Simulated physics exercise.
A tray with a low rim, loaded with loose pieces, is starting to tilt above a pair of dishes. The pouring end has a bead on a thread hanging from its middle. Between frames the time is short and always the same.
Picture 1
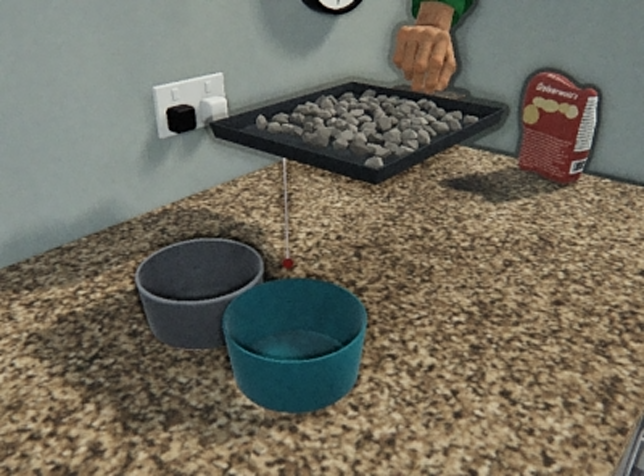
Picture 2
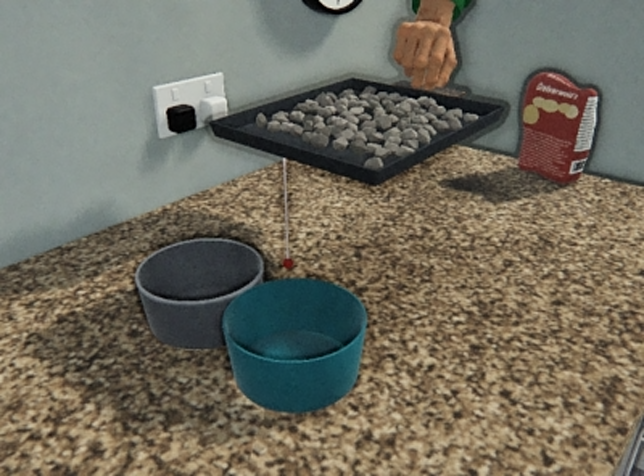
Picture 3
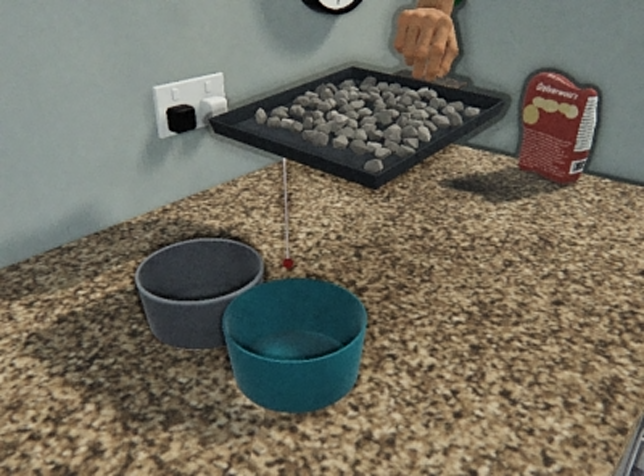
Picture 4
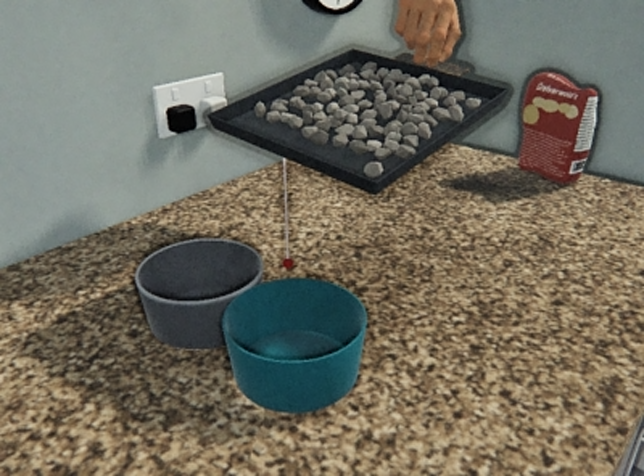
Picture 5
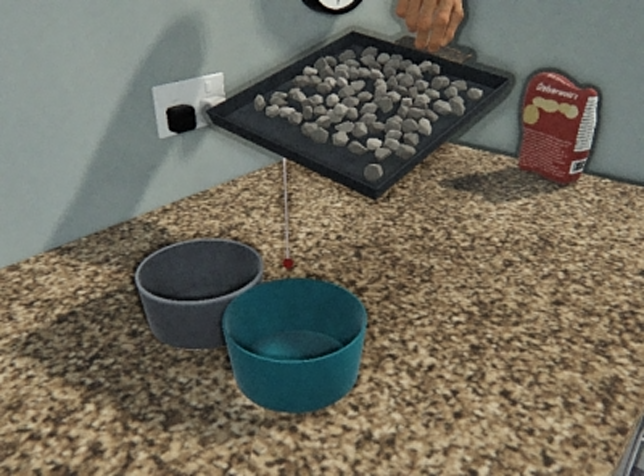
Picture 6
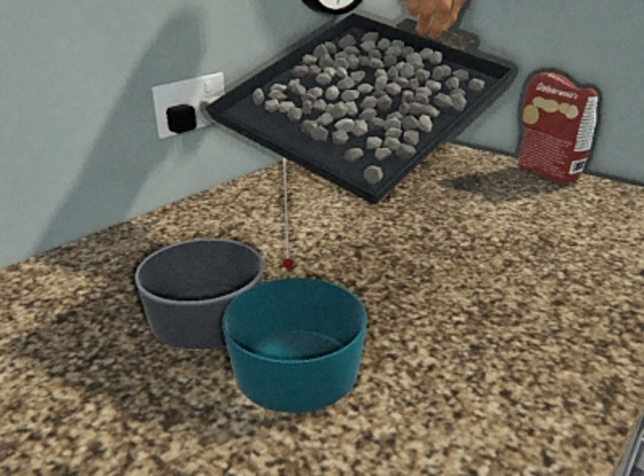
A speckled brown stone countertop against a grey-blue wall is seen from above at an angle, from a still camera. A grey bowl and a teal bowl sit at left and centre, a red packet stands at right near a white wall outlet, and a hand is behind a black tray of grey gravel. The tray's far side gradually rises and its near corner dips, while the gravel shifts slightly and the bowls stay still.
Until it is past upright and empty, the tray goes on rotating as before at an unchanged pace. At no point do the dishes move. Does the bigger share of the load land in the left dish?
The right dish.
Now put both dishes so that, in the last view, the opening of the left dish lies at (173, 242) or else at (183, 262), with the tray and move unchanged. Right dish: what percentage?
10 %, 40 %.
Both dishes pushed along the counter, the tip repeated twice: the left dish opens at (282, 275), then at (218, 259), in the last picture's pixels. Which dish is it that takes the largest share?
Answer, in order: The one to the right and the one to the right.
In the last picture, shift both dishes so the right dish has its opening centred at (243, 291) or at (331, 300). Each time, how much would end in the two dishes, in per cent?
In order: 10 per cent and 90 per cent.
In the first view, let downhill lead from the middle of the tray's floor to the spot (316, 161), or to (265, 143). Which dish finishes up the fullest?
Results - the dish on the right side first, the dish on the left side second.
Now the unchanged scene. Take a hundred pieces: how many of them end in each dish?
Count per hundred - left dish ~ 0, right dish ~ 60.
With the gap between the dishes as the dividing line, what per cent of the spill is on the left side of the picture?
10 per cent or thereabouts.
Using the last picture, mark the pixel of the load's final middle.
Near pixel (331, 372).
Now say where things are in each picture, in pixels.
Corners of the pouring end (214, 122) and (376, 167), level; middle of the load (364, 121), bits of gravel; left dish (152, 316); right dish (245, 374); bead on its thread (288, 263), in the first frame.
Corners of the pouring end (214, 121) and (376, 169), level; middle of the load (364, 119), in the second frame.
Corners of the pouring end (214, 118) and (376, 173), tipped barely, lowest at the right corner; middle of the load (364, 113), in the third frame.
Corners of the pouring end (213, 114) and (376, 179), tipped a little, lowest at the right corner; middle of the load (364, 105), in the fourth frame.
Corners of the pouring end (212, 110) and (375, 185), tipped clearly, lowest at the right corner; middle of the load (365, 97), in the fifth frame.
Corners of the pouring end (210, 106) and (375, 191), tipped clearly, lowest at the right corner; middle of the load (365, 89); left dish (152, 316); right dish (245, 374), in the sixth frame.
Just after the last frame, tray tipped steeply; almost all on the tray; just a few in the right dish; about a tenth in the air.
A moment on, tray tipped past a quarter turn; about a tenth on the tray; roughly half in the right dish; roughly a quarter outside both; about a tenth in the air.
Further on, tray tipped past a quarter turn; roughly two thirds in the right dish; roughly a third outside both.
When it is over, tray tipped past a quarter turn; roughly two thirds in the right dish; not one in the left dish; roughly a third outside both.
